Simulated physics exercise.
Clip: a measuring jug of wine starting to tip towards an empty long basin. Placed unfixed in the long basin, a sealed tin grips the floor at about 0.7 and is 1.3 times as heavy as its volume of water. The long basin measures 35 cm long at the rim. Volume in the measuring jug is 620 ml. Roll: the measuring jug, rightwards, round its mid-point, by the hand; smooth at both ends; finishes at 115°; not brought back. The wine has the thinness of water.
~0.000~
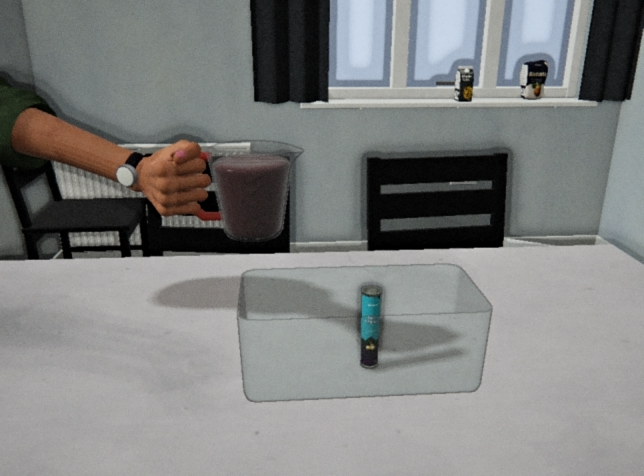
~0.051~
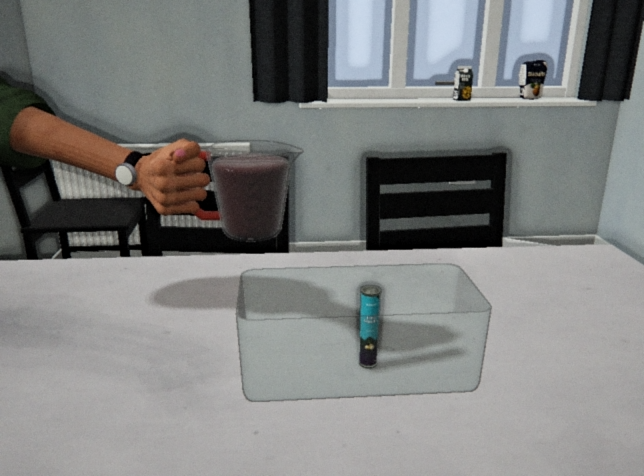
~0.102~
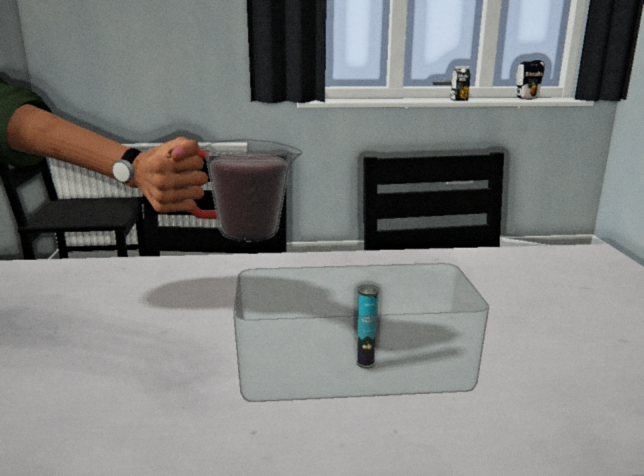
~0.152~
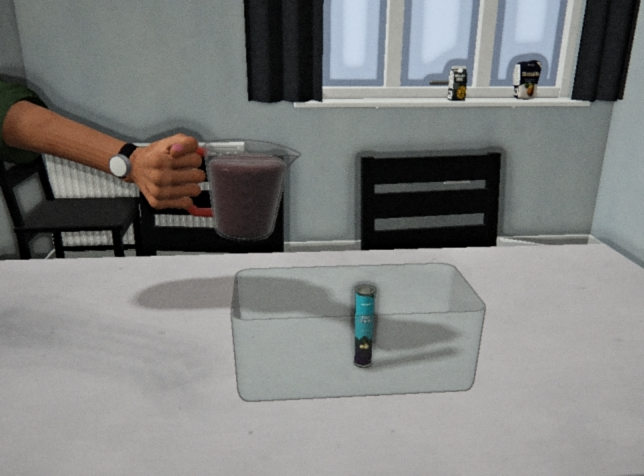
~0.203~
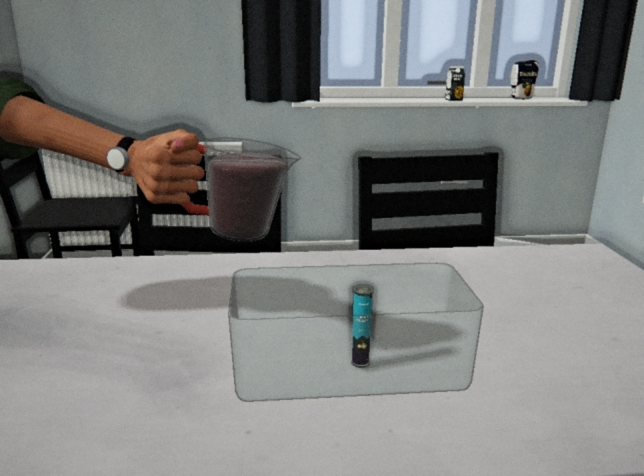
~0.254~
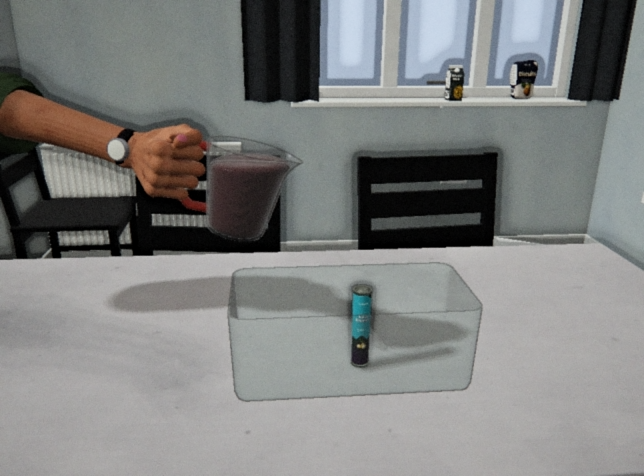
A hand wearing a watch held a measuring jug of dark purplish liquid above a table, beside a clear basin with a blue and black tin in it, and slowly tilted the jug slightly rightward.
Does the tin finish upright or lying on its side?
It finishes lying on its side.
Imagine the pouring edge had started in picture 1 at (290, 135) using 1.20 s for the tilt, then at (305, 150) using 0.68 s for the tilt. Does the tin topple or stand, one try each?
First it stays on its base; then it tips over.
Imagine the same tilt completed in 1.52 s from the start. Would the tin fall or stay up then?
Then the tin tumbles.
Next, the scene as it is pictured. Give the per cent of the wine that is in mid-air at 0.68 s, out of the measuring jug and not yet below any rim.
22 %.
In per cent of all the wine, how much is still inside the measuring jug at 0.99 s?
I'd estimate some 10 per cent.
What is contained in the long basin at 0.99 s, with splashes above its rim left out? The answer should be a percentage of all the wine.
Around 74 parts in a hundred.
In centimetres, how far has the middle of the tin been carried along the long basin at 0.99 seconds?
Near 6 cm.
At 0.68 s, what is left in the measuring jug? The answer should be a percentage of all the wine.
Fraction remaining: Approx. 68 per cent.
Then, 0.68 s in, the tilt is 72° and 68 per cent is still to pour; the tin stands where it began.
Then, 0.99 s in, the tilt is 109° and 10 per cent is still to pour; the tin leans 53°.
Then, 1.31 s in, the tilt is 115° and 0 per cent is still to pour; the tin lies on its side.
Then, 1.66 s in, the tilt is 115° and 0 per cent is still to pour; the tin lies on its side.
Finally, the tin lies on its side.
